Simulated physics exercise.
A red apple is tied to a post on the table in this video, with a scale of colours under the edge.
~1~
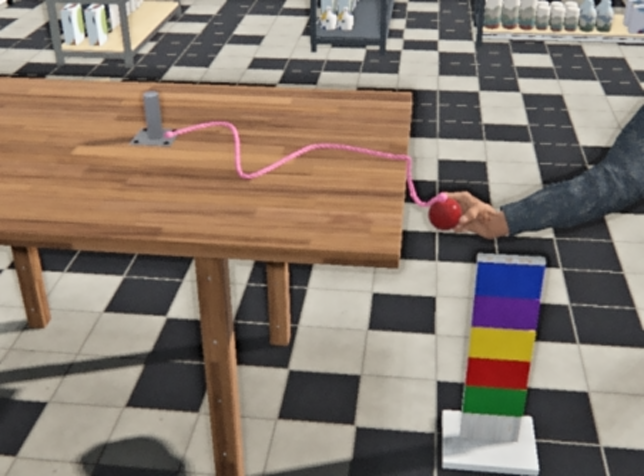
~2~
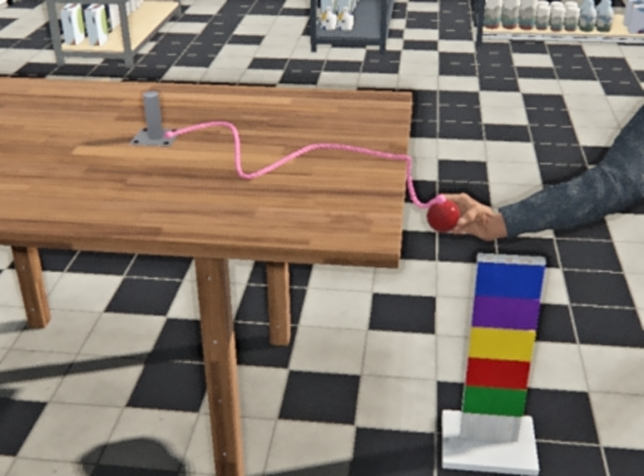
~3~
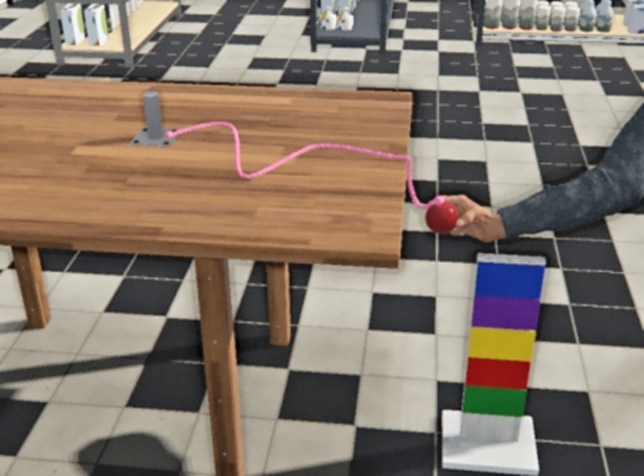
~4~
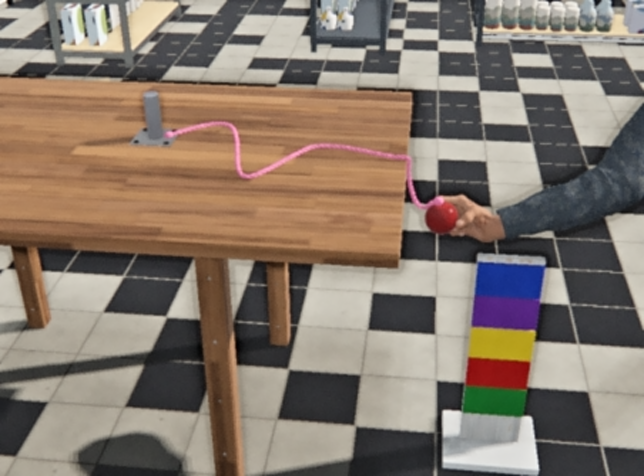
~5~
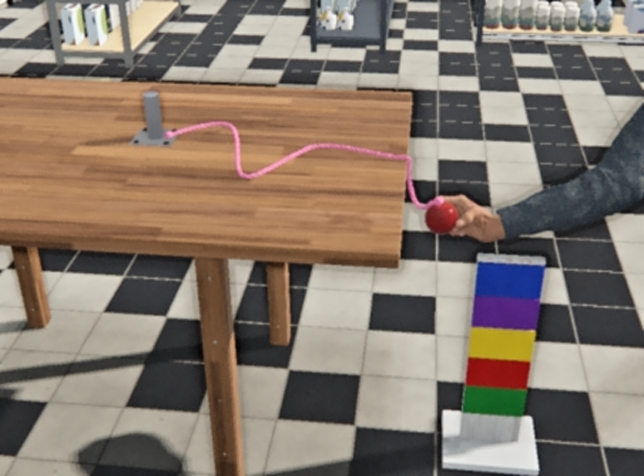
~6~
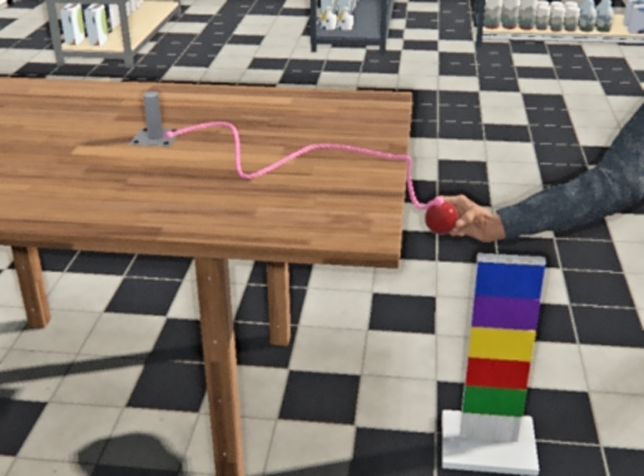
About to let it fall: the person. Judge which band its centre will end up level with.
I would say red.
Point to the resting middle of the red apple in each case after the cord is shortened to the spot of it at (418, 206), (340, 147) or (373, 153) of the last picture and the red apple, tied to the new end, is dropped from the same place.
The pixels are (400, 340) for the first, (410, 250) for the second and (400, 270) for the third.
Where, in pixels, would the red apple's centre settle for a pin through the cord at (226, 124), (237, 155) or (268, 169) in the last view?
They end up at (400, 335), (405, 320) and (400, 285).
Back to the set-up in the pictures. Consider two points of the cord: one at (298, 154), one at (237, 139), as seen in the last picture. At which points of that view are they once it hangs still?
You'll find the first mark at (407, 183) and the second mark at (270, 147).
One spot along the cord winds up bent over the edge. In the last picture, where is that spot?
(282, 162), give or take.
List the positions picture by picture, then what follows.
The first picture shows red apple (445, 214); blue (509, 282); purple (505, 314); yellow (501, 345); red (498, 374); green (494, 403).
The second picture shows red apple (443, 216); cord through (205, 126) (237, 146) (256, 175) (315, 147) (394, 157).
The third picture shows red apple (442, 217).
The fourth picture shows red apple (441, 218); cord through (205, 126) (237, 146) (256, 175) (315, 147) (394, 157).
The fifth picture shows red apple (441, 218).
The sixth picture shows red apple (441, 218); cord through (205, 126) (237, 146) (256, 175) (315, 147) (394, 157).
Early on, apple near (398, 332); level with yellow.
Midway, apple near (400, 348); level with red.
Finally, apple near (394, 354); level with red. At red.
